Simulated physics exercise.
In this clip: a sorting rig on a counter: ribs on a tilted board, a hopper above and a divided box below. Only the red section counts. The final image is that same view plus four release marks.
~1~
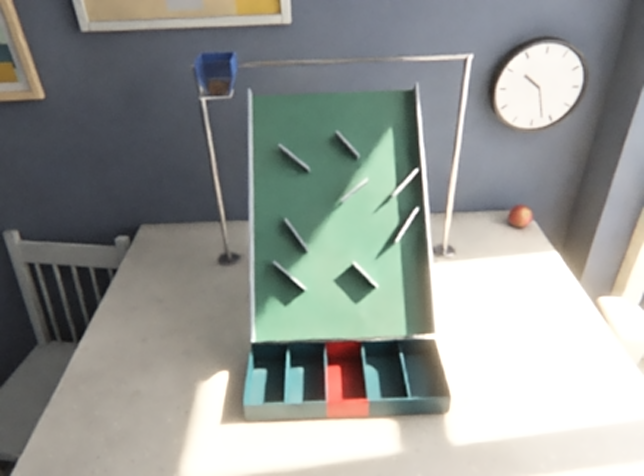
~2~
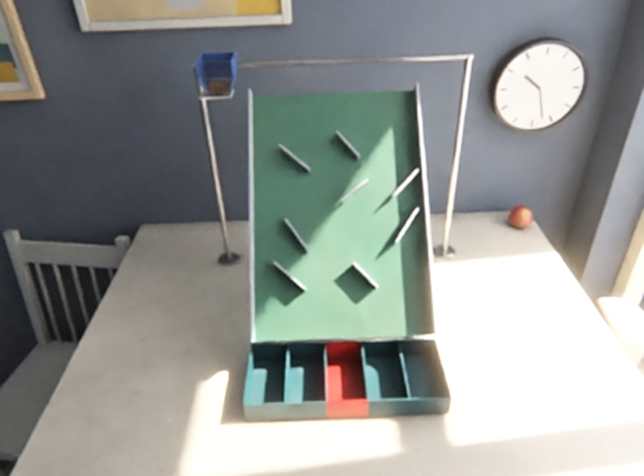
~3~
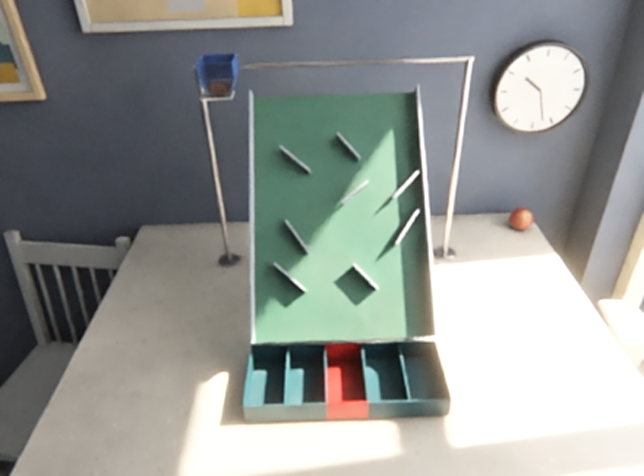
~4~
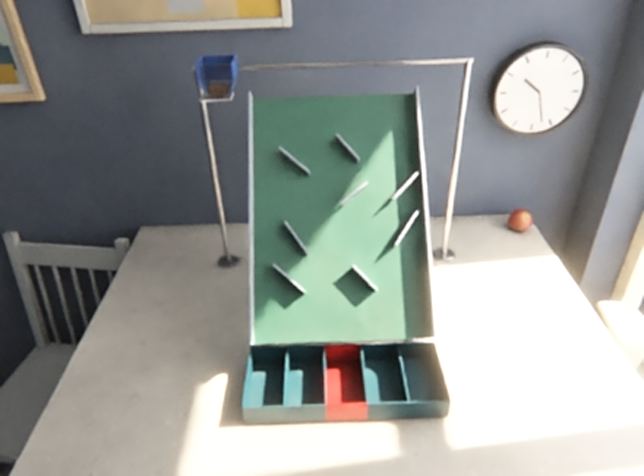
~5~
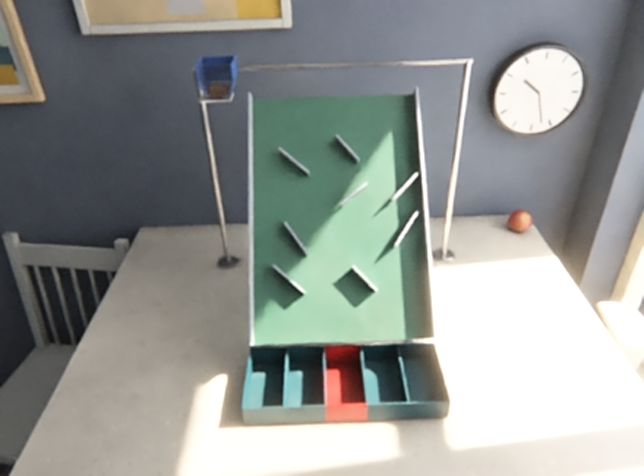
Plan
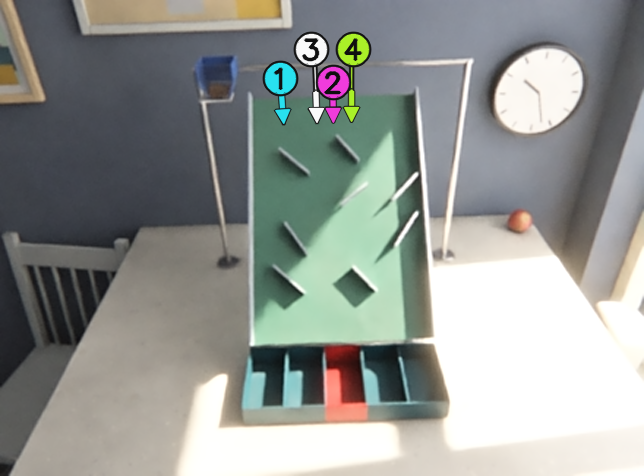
The clip opens on a tilted green board with short ribs, standing on a pale counter, a blue hopper at its upper left and a divided box with a red middle section below. The view shifts almost imperceptibly, while the hopper, ribs, box and small reddish ball near the wall all stay still.
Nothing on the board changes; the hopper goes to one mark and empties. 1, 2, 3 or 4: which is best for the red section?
3 is best.
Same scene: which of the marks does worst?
Here it is mark 4.
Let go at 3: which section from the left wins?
It is the third one.
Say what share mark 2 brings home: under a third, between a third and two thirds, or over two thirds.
Mark 2 gives under a third.
On the marked copy, mark 1 meets the board at (283, 118); mark 2 meets the board at (333, 117); mark 3 meets the board at (316, 117); mark 4 meets the board at (351, 116).
For mark 1, roughly a third in the red section, roughly half in other sections, about a tenth outside the box.
For mark 2, roughly a quarter in the red section, roughly two thirds in other sections, about a tenth outside the box.
For mark 3, roughly two thirds in the red section, roughly a quarter in other sections, just a few outside the box.
For mark 4, just a few in the red section, almost all in other sections.
